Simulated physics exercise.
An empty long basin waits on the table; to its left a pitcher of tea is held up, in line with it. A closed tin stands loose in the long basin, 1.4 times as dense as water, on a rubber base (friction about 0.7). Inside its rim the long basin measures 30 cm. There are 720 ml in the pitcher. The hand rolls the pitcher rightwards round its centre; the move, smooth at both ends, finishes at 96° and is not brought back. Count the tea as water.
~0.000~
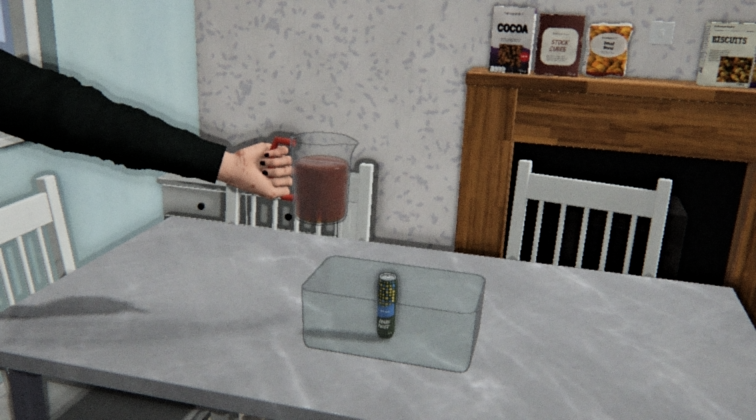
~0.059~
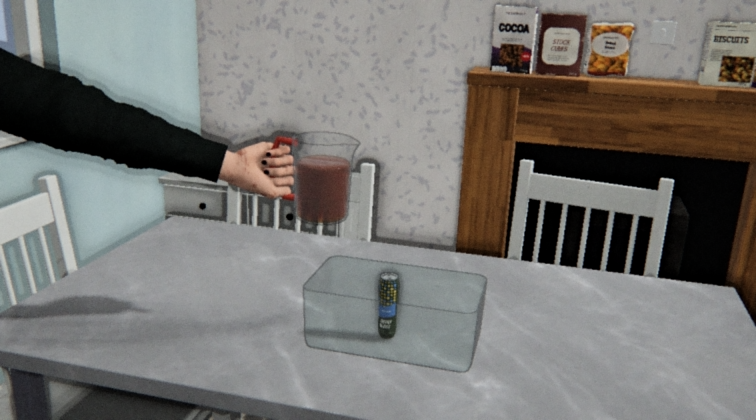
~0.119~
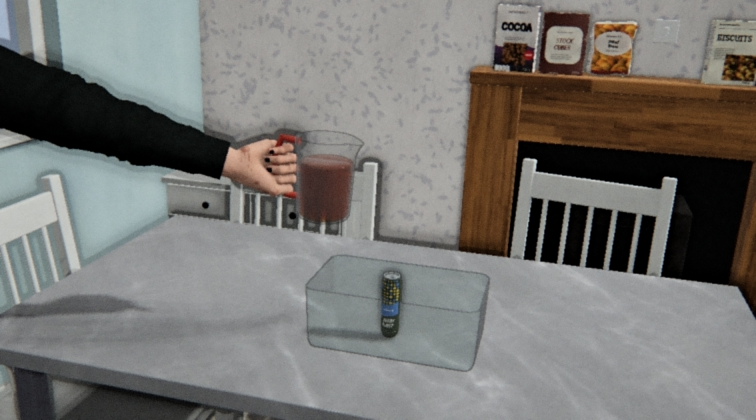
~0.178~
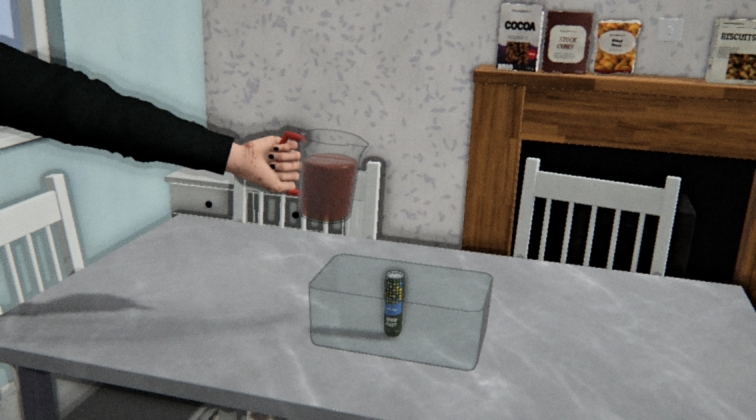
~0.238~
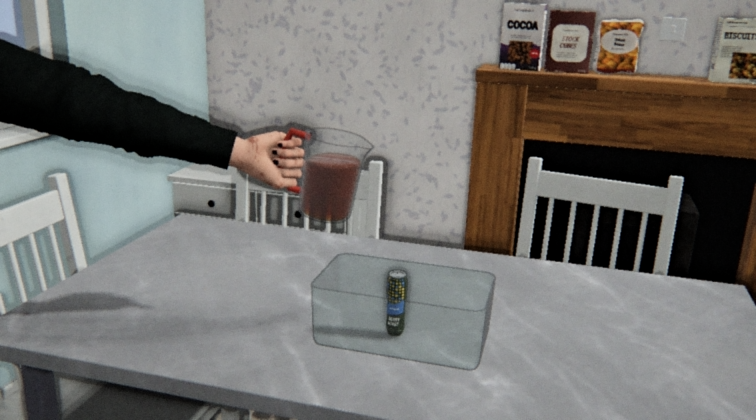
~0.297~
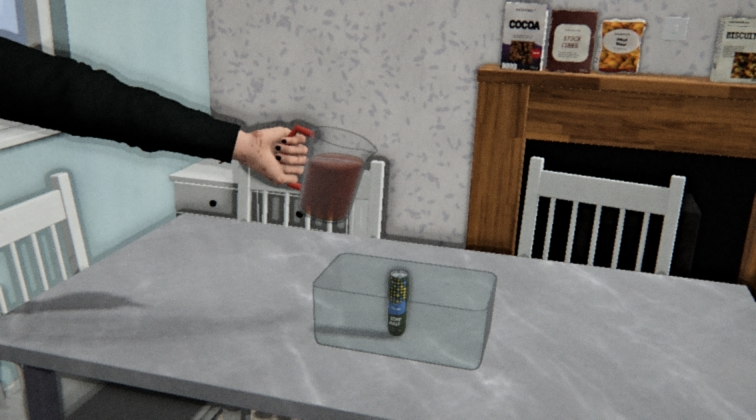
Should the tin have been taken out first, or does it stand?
The tin remains upright.
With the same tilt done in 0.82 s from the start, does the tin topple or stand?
Then it remains upright.
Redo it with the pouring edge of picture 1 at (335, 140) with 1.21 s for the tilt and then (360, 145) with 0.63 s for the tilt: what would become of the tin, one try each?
First it goes over; then it keeps standing.
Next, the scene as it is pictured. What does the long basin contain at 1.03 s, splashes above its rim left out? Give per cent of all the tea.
Near 24 in a hundred.
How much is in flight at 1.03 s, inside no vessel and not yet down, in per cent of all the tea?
Near 24 in a hundred.
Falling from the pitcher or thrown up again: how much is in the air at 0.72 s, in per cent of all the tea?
Some 6 per cent.
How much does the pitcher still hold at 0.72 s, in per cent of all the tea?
About 94 per cent.
After 0.72 s the tilt is 62° and 94 per cent is still to pour; the tin stands where it began.
After 1.03 s the tilt is 91° and 52 per cent is still to pour; the tin stands where it began.
After 1.36 s the tilt is 96° and 12 per cent is still to pour; the tin stands where it began.
After 1.71 s the tilt is 96° and 2 per cent is still to pour; the tin stands where it began.
In the end the tin stands where it began.
